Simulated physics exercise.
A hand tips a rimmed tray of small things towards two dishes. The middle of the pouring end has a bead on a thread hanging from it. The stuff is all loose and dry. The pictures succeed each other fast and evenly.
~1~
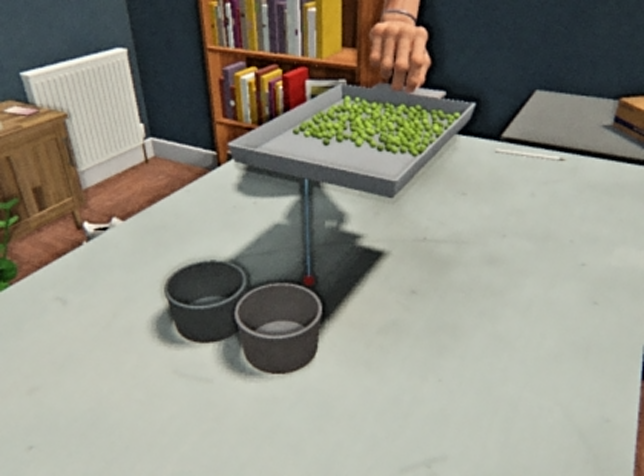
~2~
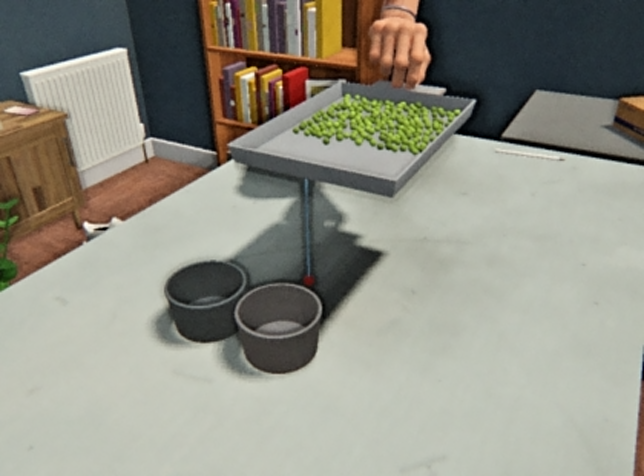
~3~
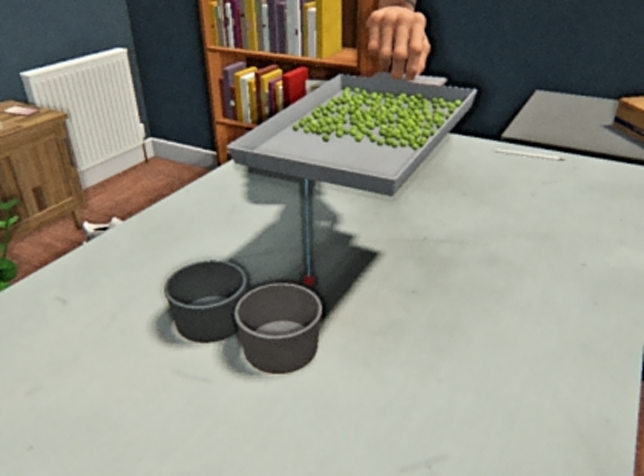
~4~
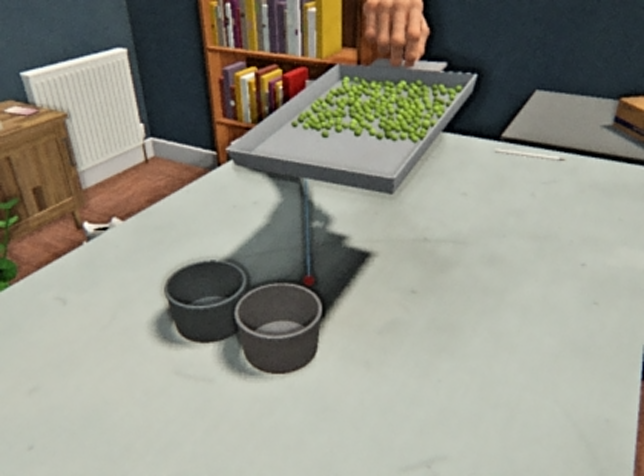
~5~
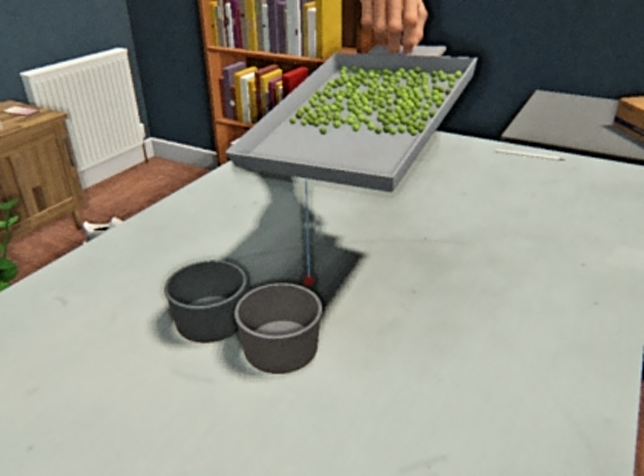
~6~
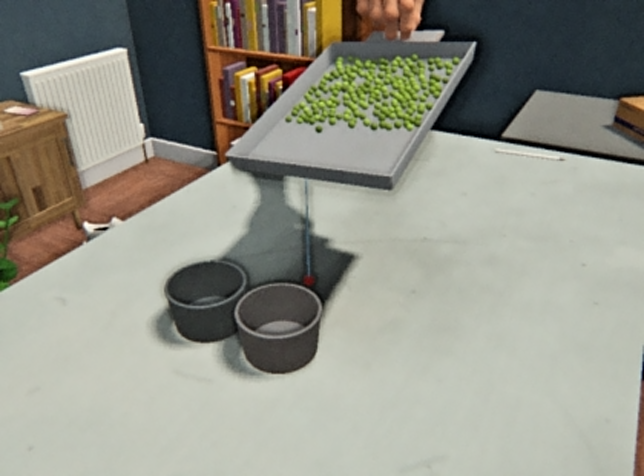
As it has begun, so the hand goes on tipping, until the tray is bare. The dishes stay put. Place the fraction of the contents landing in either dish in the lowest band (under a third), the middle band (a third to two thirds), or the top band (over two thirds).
It goes in the top band.
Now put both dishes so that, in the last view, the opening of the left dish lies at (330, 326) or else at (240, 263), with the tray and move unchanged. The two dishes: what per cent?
The first position comes out at 0 per cent, the other at 40 per cent.
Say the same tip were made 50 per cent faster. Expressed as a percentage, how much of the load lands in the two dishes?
Result: About 60 per cent.
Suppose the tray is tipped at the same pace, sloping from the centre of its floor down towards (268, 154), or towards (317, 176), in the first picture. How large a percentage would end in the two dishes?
Respectively 30 % and 50 %.
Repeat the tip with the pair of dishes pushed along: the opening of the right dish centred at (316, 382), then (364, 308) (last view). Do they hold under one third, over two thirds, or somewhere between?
Run 1 - less than a third; run 2 - under a third.
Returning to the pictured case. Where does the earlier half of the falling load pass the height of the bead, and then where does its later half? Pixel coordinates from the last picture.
The opening part goes through (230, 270); what follows goes through (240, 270).
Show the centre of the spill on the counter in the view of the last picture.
Look around (254, 319) in the last picture.
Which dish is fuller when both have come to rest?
It's the one on the left.
Soon after the last picture, tray tipped steeply; most on the tray; a stray few in the right dish; a stray few in the left dish; a stray few outside both; a small part in the air.
A little later, tray tipped right over; about half on the tray; a small part in the right dish; about a quarter in the left dish; a small part outside both; a small part in the air.
Later still, tray tipped past a quarter turn; about a quarter in the right dish; about half in the left dish; about a quarter outside both.
By the end, tray tipped past a quarter turn; about a quarter in the right dish; about half in the left dish; about a quarter outside both.
